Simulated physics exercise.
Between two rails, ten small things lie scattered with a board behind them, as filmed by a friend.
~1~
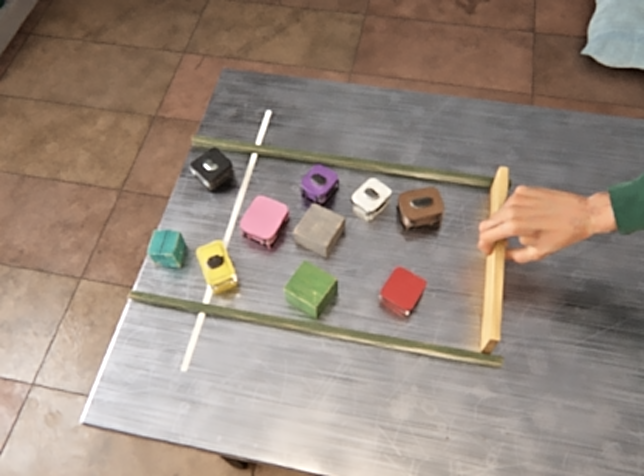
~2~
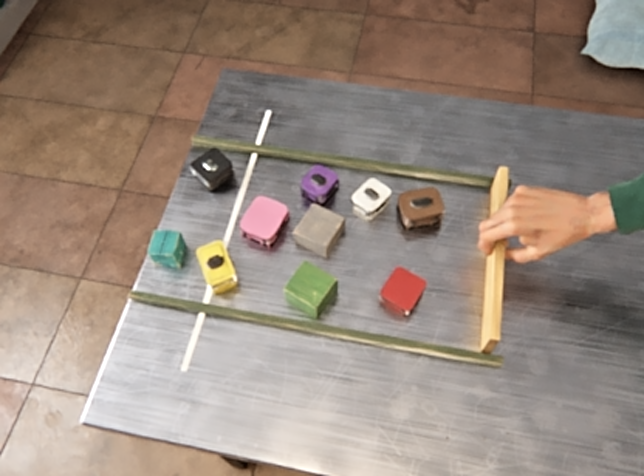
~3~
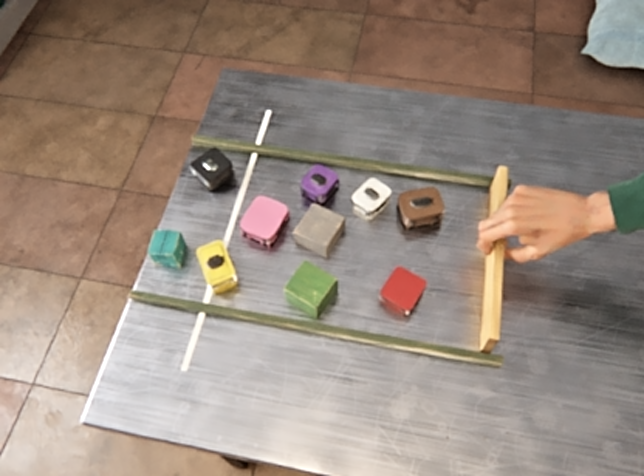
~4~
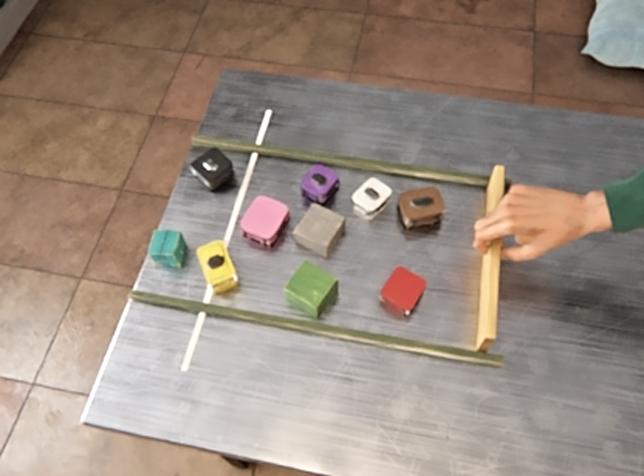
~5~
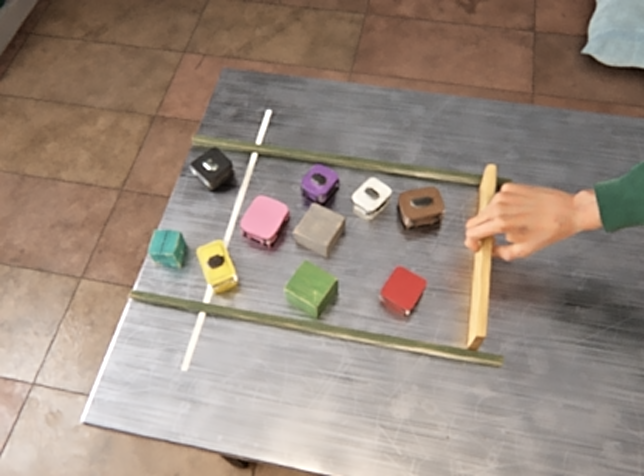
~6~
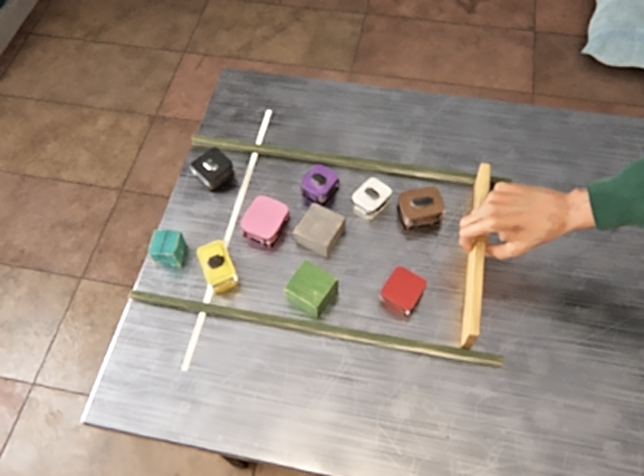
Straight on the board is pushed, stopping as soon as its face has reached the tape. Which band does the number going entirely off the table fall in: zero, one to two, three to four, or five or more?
It falls in the three to four band.
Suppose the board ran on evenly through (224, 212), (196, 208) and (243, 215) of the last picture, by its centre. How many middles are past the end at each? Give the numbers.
Respectively, 4, 7 and 2.
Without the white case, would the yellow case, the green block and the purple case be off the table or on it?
Yellow case: Over the edge; green block: Still there; purple case: Still there.
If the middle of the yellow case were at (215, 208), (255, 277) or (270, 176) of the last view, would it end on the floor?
Well, in that order it goes off, goes off and goes off.
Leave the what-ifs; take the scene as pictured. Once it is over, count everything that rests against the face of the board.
All in all, 3.
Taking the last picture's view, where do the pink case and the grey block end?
The first one ends at (180, 211), the second at (214, 216).
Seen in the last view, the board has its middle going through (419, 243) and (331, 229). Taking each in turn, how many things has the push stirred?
I make it 3 at the first spot and 6 at the other.
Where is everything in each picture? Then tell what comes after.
The first picture shows turquoise box (167, 249); black case (213, 170); yellow case (218, 268); board (495, 256); tape (232, 224).
The second picture shows black case (213, 170); purple case (320, 186).
The third picture shows yellow case (218, 268); red case (403, 292).
The fourth picture shows turquoise box (168, 248); pink case (265, 222).
The fifth picture shows black case (214, 170); white case (372, 200).
The sixth picture shows turquoise box (168, 248); black case (214, 170); yellow case (218, 267); board (476, 252); tape (232, 223).
Soon after, none off yet; turquoise box at rest near (168, 248); black case at rest near (214, 170); yellow case at rest near (218, 267).
Then, none off yet; turquoise box at rest near (168, 248); black case at rest near (211, 169); yellow case moved a little near (207, 265).
By the end, the number that fall off is three or four; fallen, purple case, yellow case, black case and turquoise box.
